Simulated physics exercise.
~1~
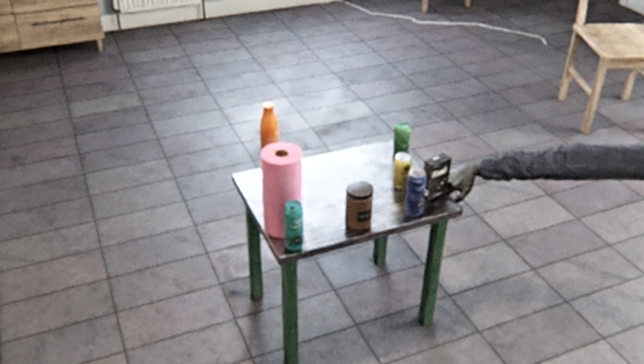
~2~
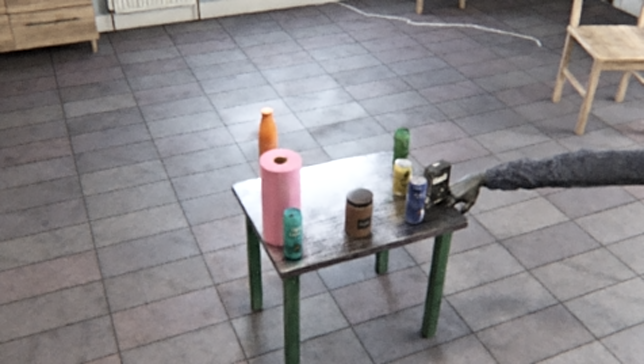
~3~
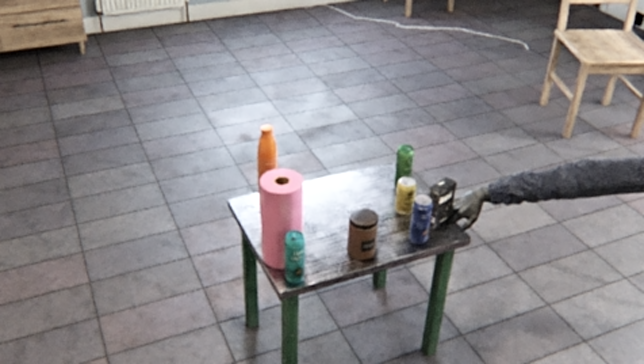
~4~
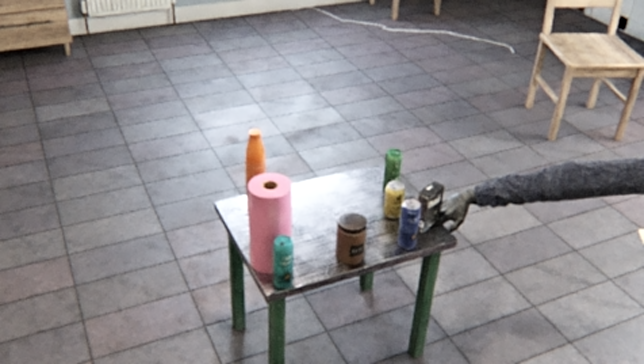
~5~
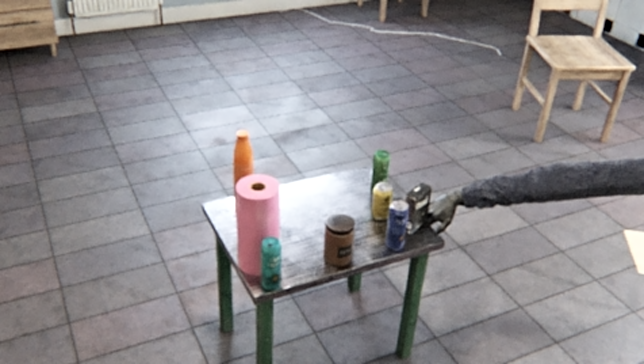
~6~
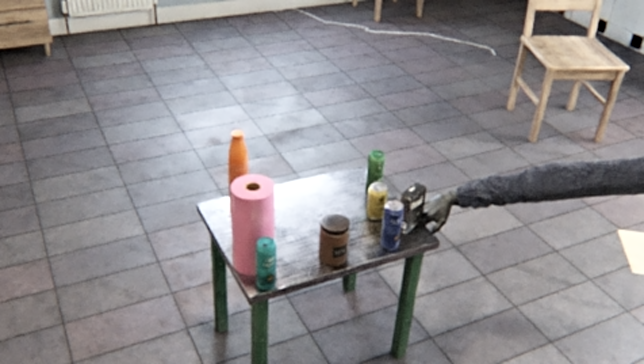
On a tiled floor, a dark-sleeved arm holding a black object at a small table's right edge, its cans, jar and pink roll staying upright.
